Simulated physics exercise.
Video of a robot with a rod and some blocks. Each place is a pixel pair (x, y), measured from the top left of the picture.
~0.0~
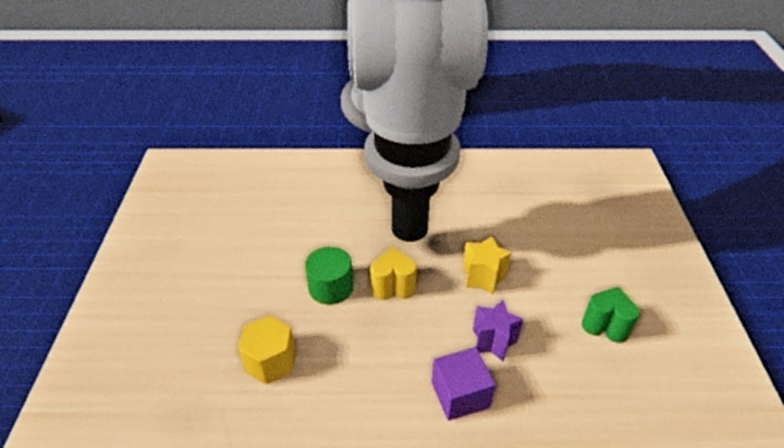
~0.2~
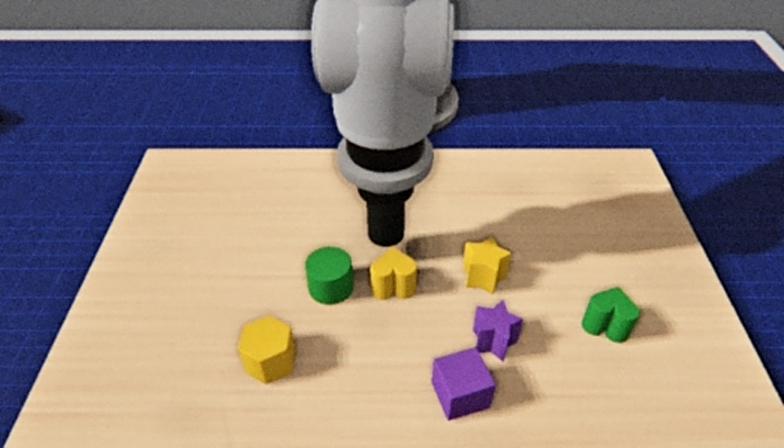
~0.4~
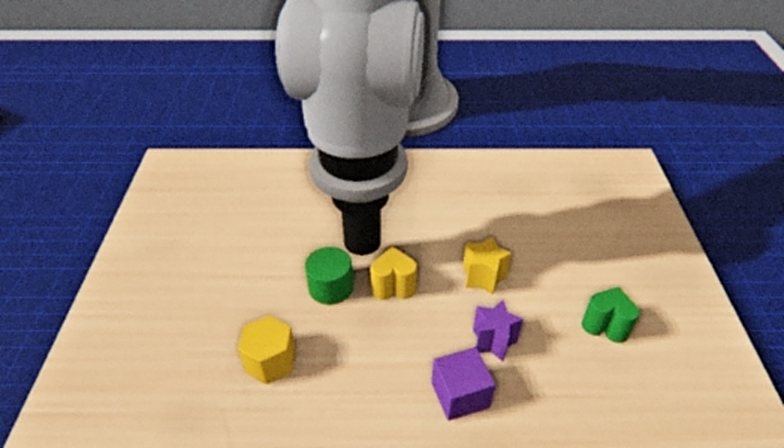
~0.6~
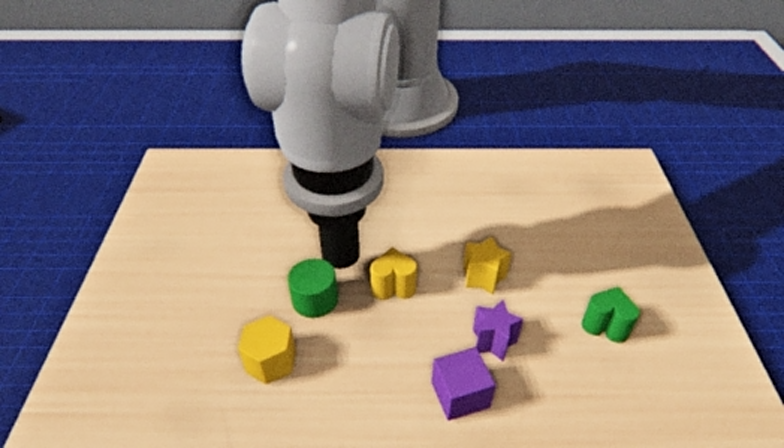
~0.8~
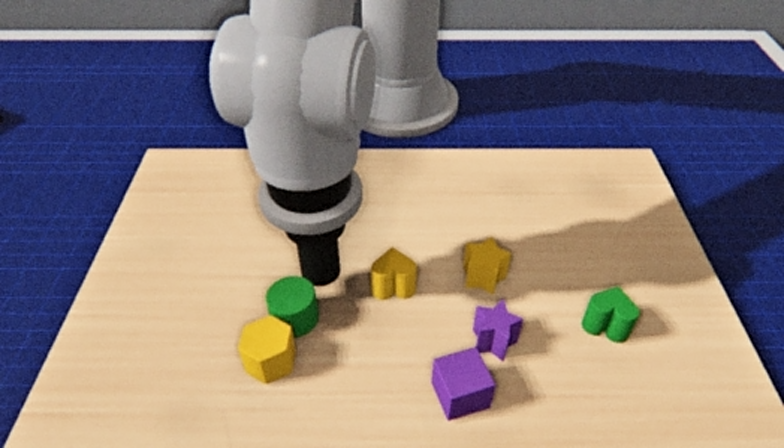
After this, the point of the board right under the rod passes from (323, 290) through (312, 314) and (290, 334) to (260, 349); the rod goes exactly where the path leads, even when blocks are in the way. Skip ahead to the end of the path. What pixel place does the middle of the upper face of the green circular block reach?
The spot you're after is about (204, 339) in the image.
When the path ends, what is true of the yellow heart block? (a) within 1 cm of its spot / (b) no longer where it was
(a)
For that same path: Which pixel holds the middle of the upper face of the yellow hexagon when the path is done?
It ends at (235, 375).
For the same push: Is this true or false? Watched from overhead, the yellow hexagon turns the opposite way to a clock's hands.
True
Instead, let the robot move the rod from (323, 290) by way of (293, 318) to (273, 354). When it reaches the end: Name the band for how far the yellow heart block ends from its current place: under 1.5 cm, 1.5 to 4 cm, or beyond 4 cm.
Below 1.5 cm.
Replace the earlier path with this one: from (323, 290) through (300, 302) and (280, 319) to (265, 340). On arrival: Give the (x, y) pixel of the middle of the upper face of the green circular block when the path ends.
In the picture, that point is around (219, 345).
On the path given first. Halfway along, rod at (298, 308); yellow hexagon at (241, 366), turned 35° anticlockwise; green circular block at (253, 322).
At the end, rod at (255, 331); yellow hexagon at (235, 375), turned 50° anticlockwise; green circular block at (204, 339); yellow heart block unmoved.
